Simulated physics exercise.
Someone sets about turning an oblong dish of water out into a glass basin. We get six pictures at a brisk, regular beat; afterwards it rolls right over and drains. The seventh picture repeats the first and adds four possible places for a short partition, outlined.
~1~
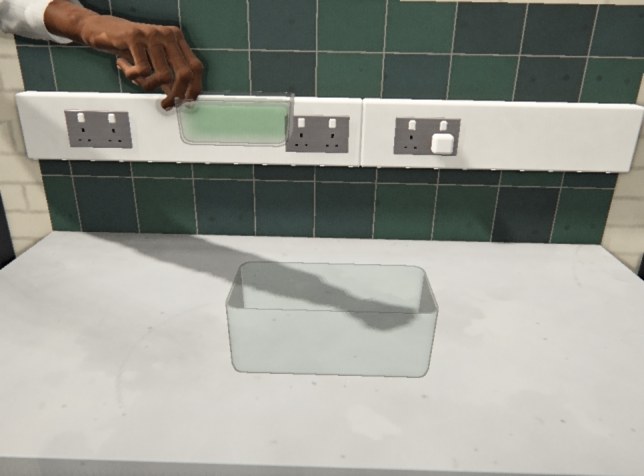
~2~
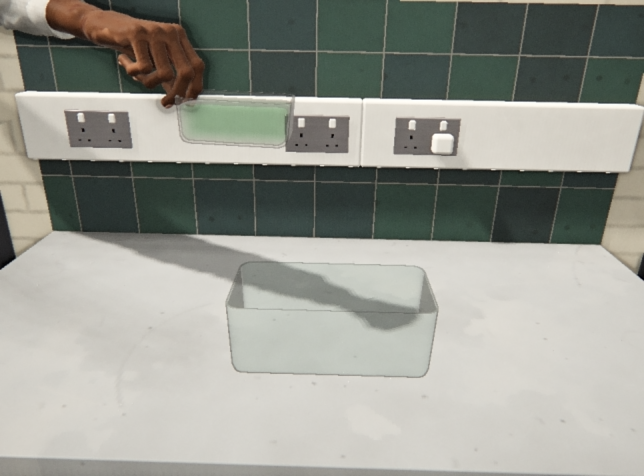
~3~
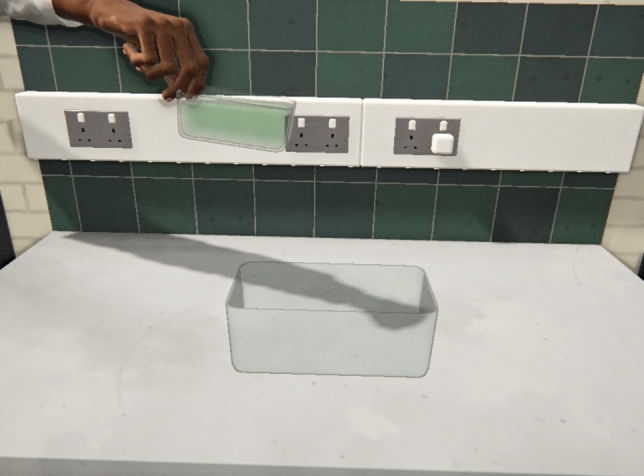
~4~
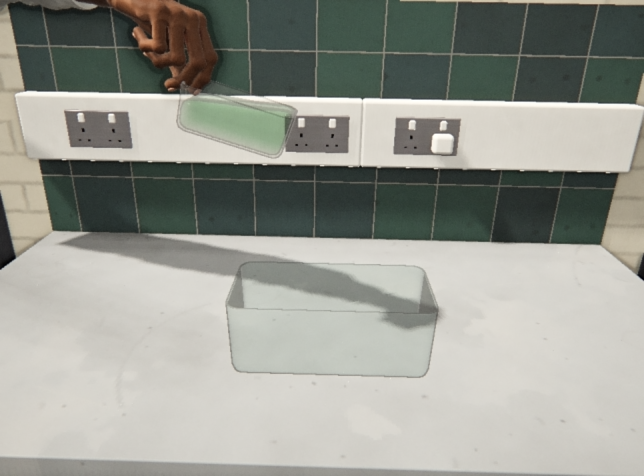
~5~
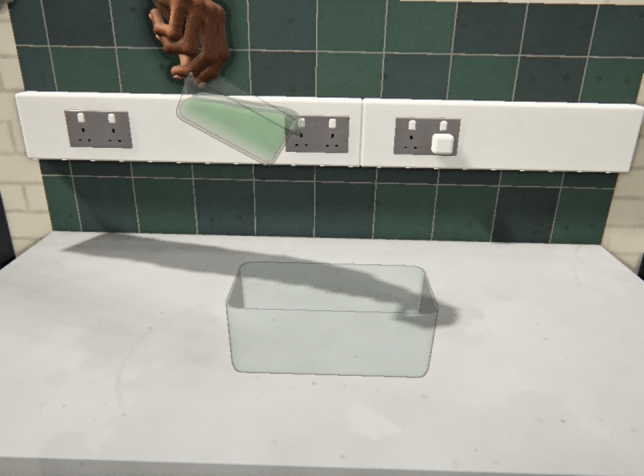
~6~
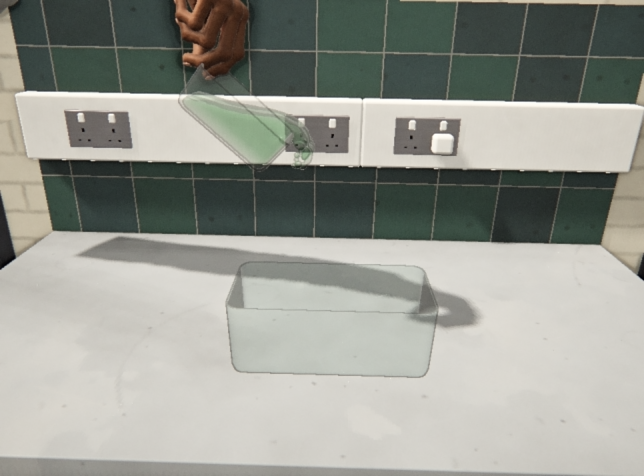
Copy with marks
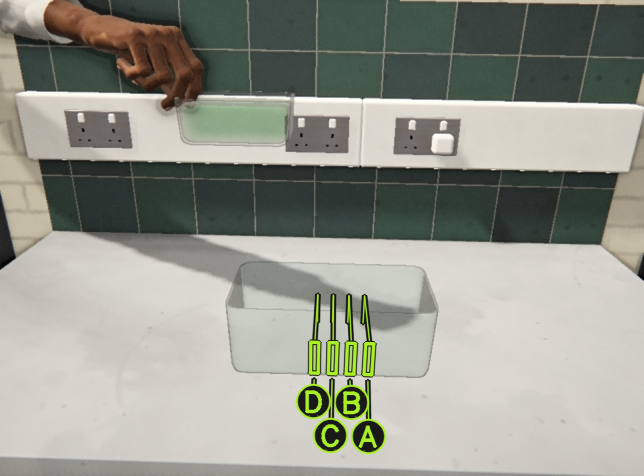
A hand tips an oblong dish rightward until greenish water runs over its lip.
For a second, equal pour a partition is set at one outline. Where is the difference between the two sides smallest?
I would pick position B.
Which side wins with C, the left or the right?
The right side.
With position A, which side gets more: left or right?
More ends on the left.
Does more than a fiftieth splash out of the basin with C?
Yes.
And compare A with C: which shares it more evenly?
It is C.
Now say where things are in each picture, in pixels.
In the first frame, upright, lip at (290, 97); basin from (232, 367) to (428, 373); nothing has left yet.
In the second frame, upright, lip at (291, 99); nothing has left yet.
In the third frame, tipped about 8°, lip at (293, 104); nothing has left yet.
In the fourth frame, tipped about 16°, lip at (294, 113); water is over the lip, down to (294, 113).
In the fifth frame, tipped about 28°, lip at (294, 124); water is over the lip, down to (300, 129).
In the sixth frame, tipped about 42°, lip at (291, 137); water is over the lip, down to (295, 163).
On the marked copy, A at (367, 380); B at (349, 380); C at (332, 379); D at (314, 379).
With A, about 84 % ends left of the wall and 7 % right of it; 9 % is lost outside.
With B, about 50 % ends left of the wall and 42 % right of it; 9 % is lost outside.
With C, about 27 % ends left of the wall and 65 % right of it; 9 % is lost outside.
With D, about 16 % ends left of the wall and 75 % right of it; 9 % is lost outside.
